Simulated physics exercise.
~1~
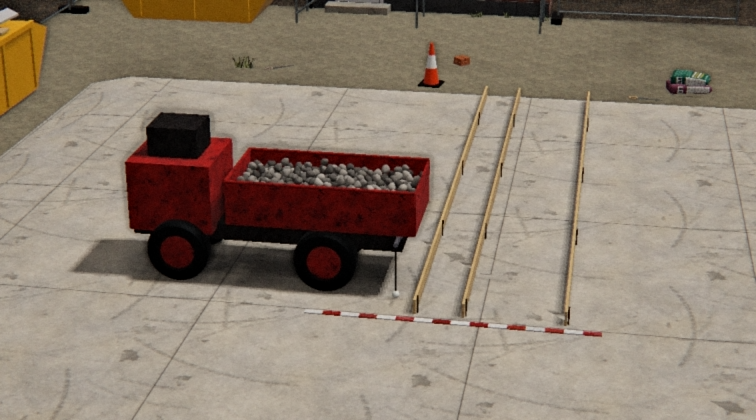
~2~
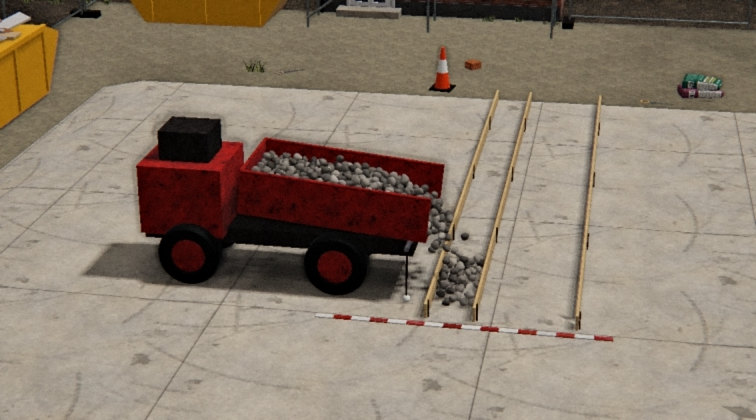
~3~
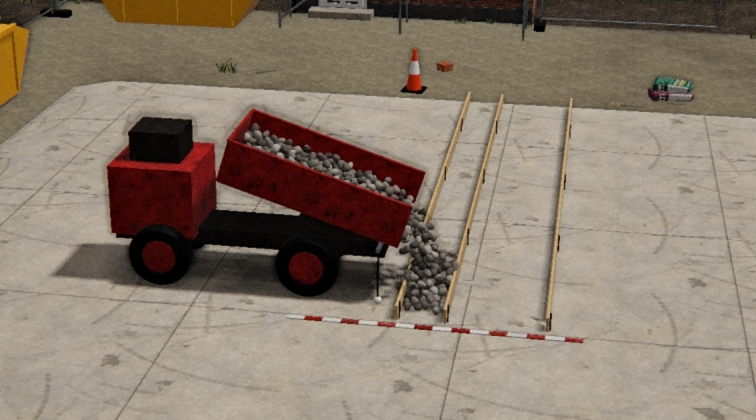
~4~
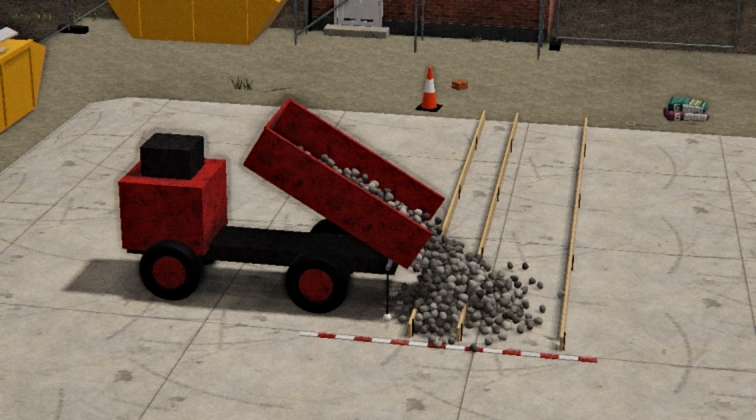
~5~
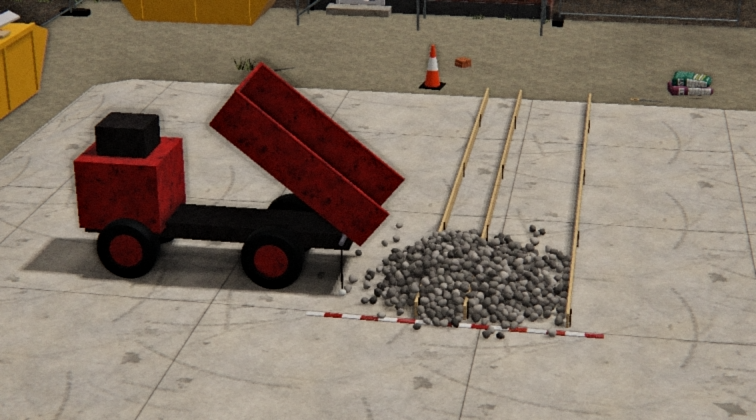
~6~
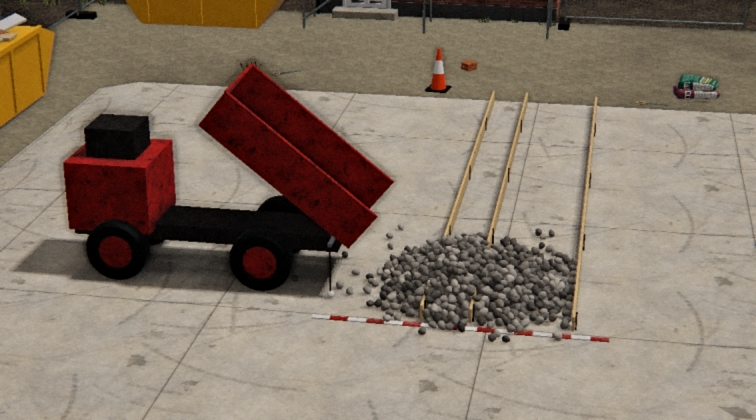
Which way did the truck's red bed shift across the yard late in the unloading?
It shifted to the left, together with the truck, away from the heap of stones.
